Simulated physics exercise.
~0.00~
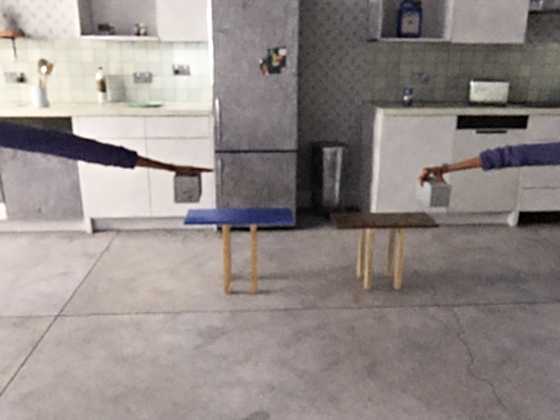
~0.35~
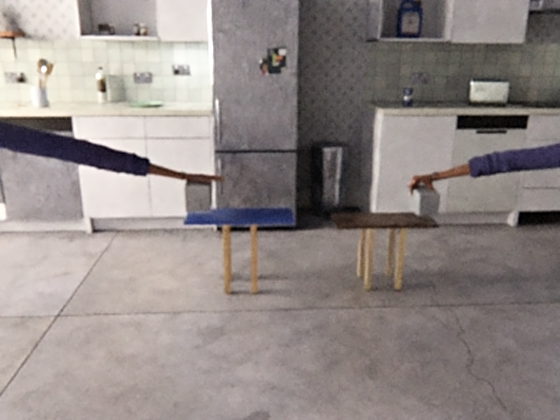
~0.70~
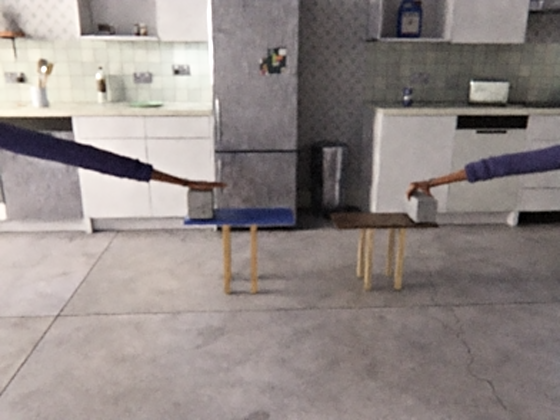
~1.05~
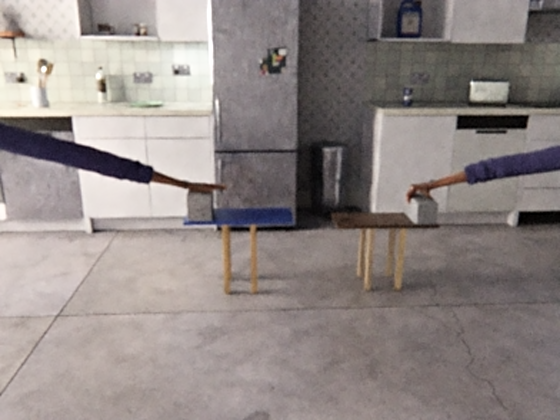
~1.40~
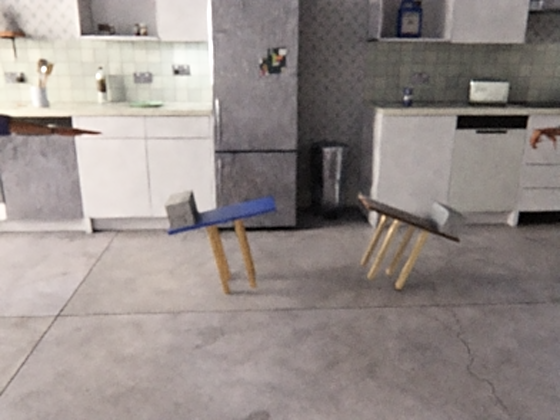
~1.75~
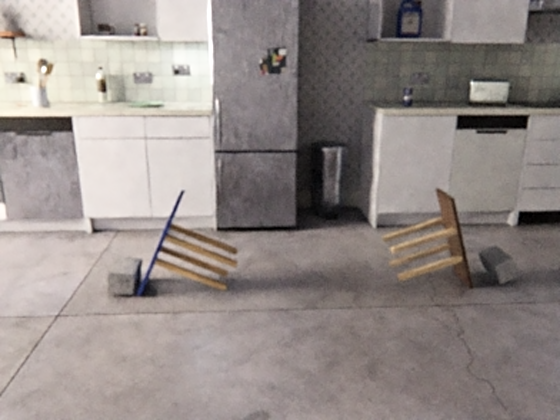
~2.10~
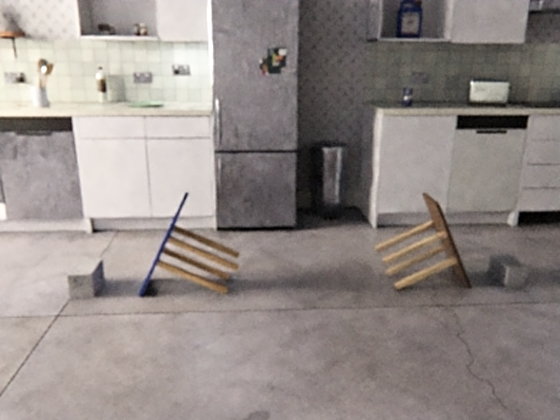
The footage shows two hands lowering grey blocks onto the outer ends of a blue table and a brown table, then drawing away. Both tables tip outward and topple, the blocks slide to the floor, and the tables end resting on their sides.
